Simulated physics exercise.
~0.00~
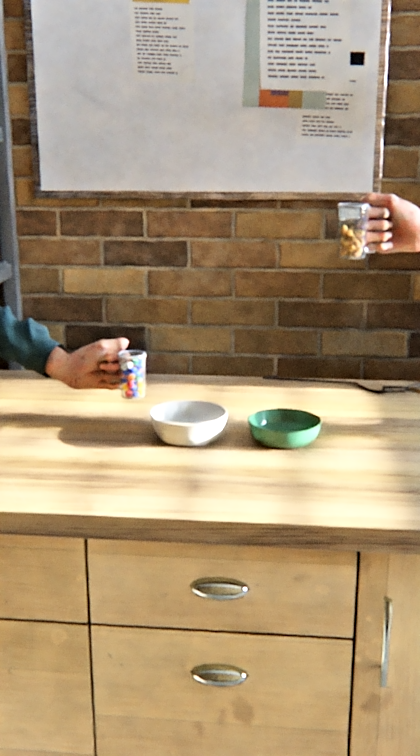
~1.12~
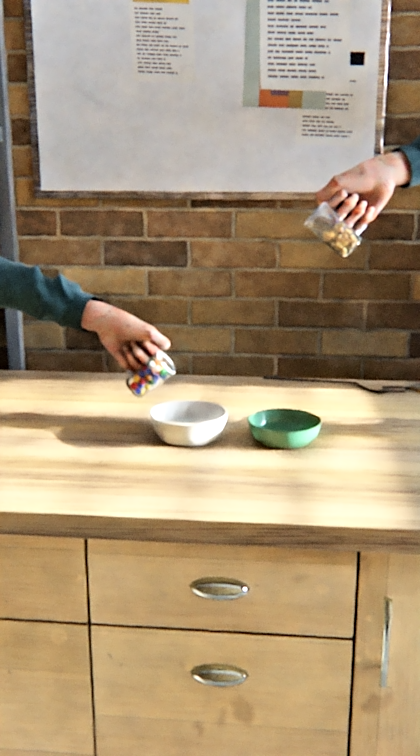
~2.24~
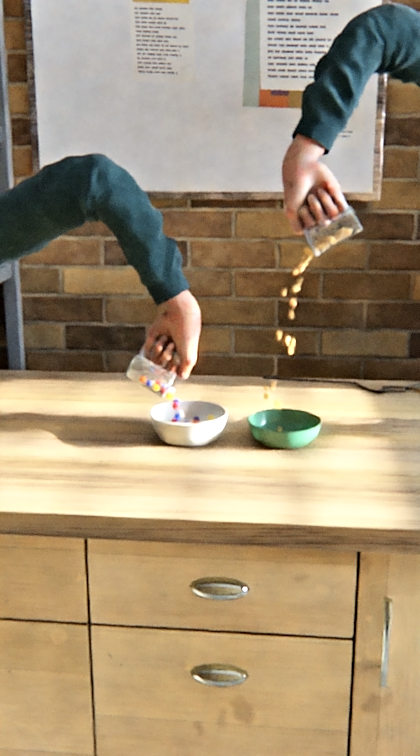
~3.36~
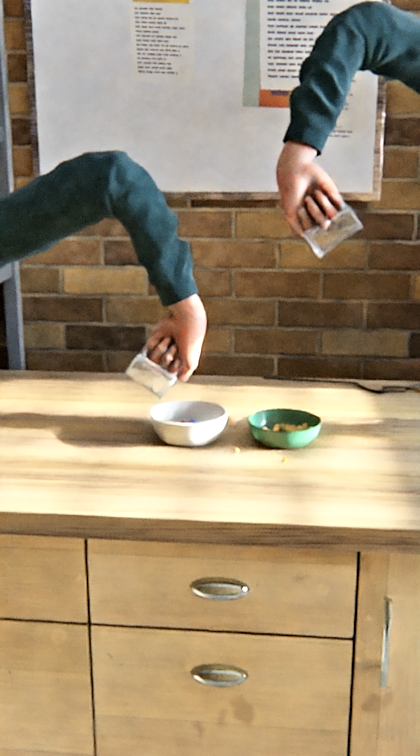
At first, two hands hold small clear cups above a wooden counter, the left one low near a white bowl and the right one much higher, near a green bowl. Both hands move inward and begin tilting the cups. The left cup then spills colourful pieces into the white bowl just below, while golden pieces tumble in a long stream from the right cup toward the green bowl. Neither hand comes down as the cups empty. By the end, the colourful pieces are all in the white bowl, while most golden ones fill the green bowl and some lie outside it.
